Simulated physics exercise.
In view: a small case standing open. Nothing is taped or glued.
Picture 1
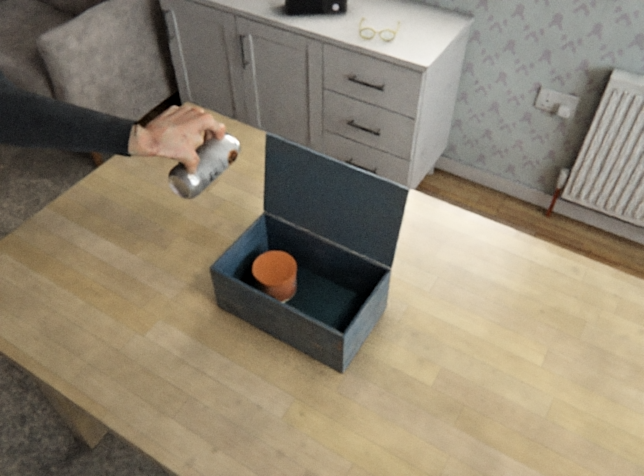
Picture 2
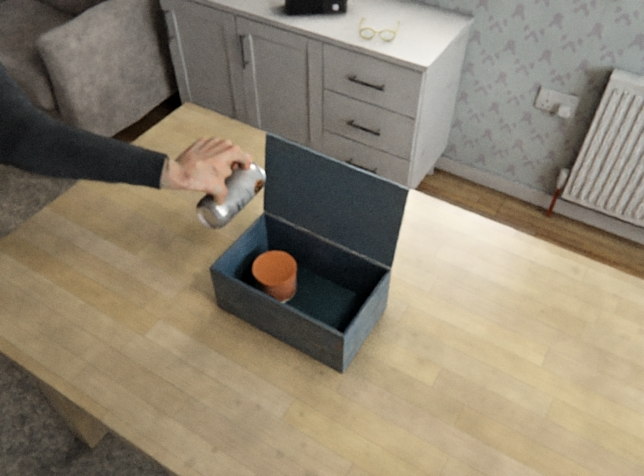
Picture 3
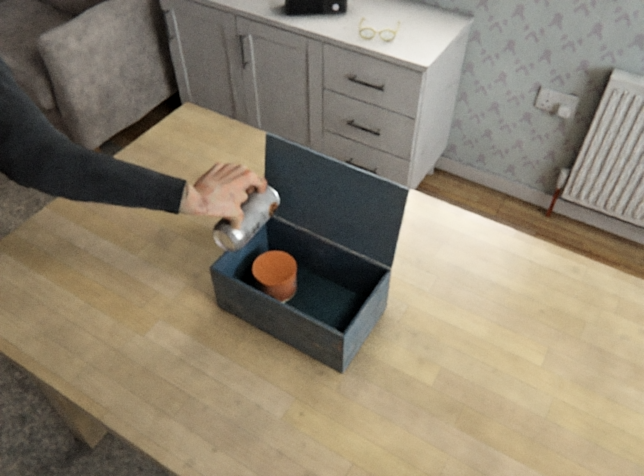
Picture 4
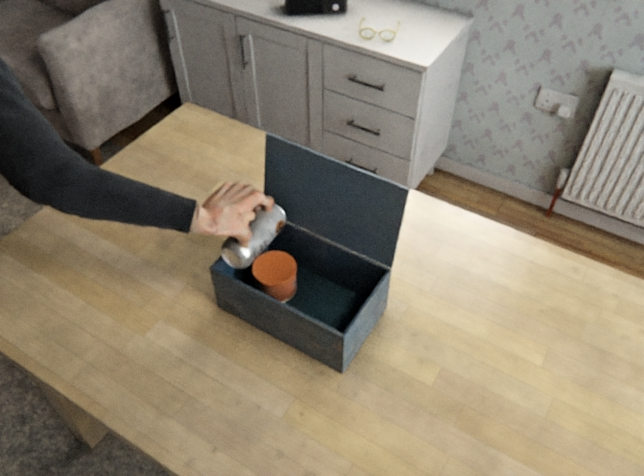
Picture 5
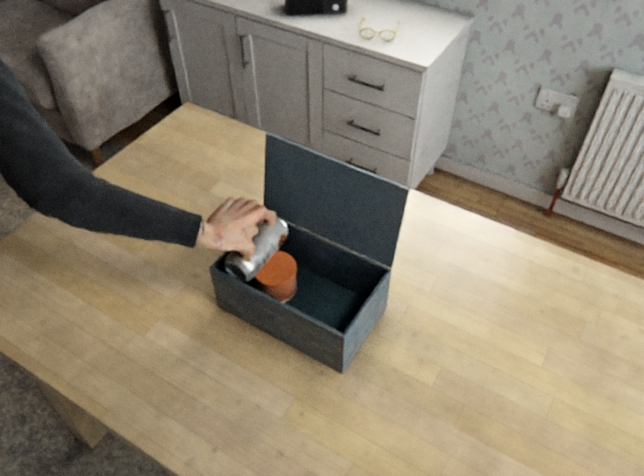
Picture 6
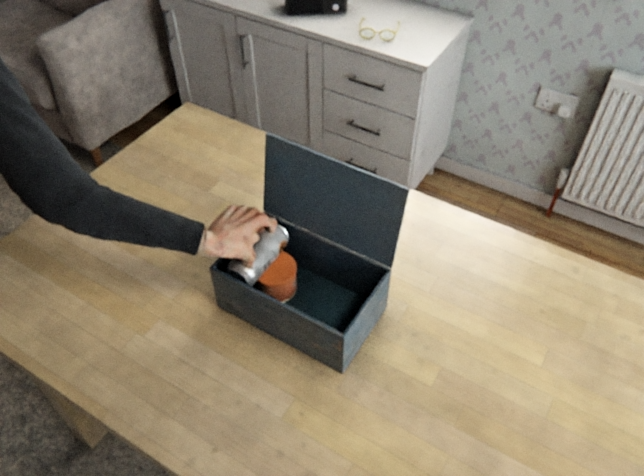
A hand holding a white can came in from the left, moved down to the right over a small open case, and lowered the can inside beside an orange tub, still gripping it.
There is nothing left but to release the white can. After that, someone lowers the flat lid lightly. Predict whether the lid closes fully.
Never meets the rim.
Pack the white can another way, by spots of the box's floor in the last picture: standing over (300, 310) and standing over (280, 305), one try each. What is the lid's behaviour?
First time round it drops into place, and second time round it drops into place.
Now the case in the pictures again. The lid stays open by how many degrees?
Lid angle from rim - close to 30°.
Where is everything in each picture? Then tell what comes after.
In the first frame, coming down; white can (205, 165); orange tub (275, 278).
In the second frame, coming down; white can (231, 194); orange tub (275, 278).
In the third frame, coming down; white can (247, 218); orange tub (275, 278).
In the fourth frame, coming down; white can (254, 235); orange tub (275, 278).
In the fifth frame, coming down; white can (257, 249); orange tub (275, 278).
In the sixth frame, put in, still held; white can (258, 255); orange tub (275, 278).
Then, 1.10 s later than the last frame, lid starting down.
Then, 1.50 s later than the last frame, lid 66° above the rim.
Then, 1.90 s later than the last frame, lid 38° above the rim.
When it is over, lid 30° above the rim; both as before. End places, in pixels of the last picture, white can near (253, 253).
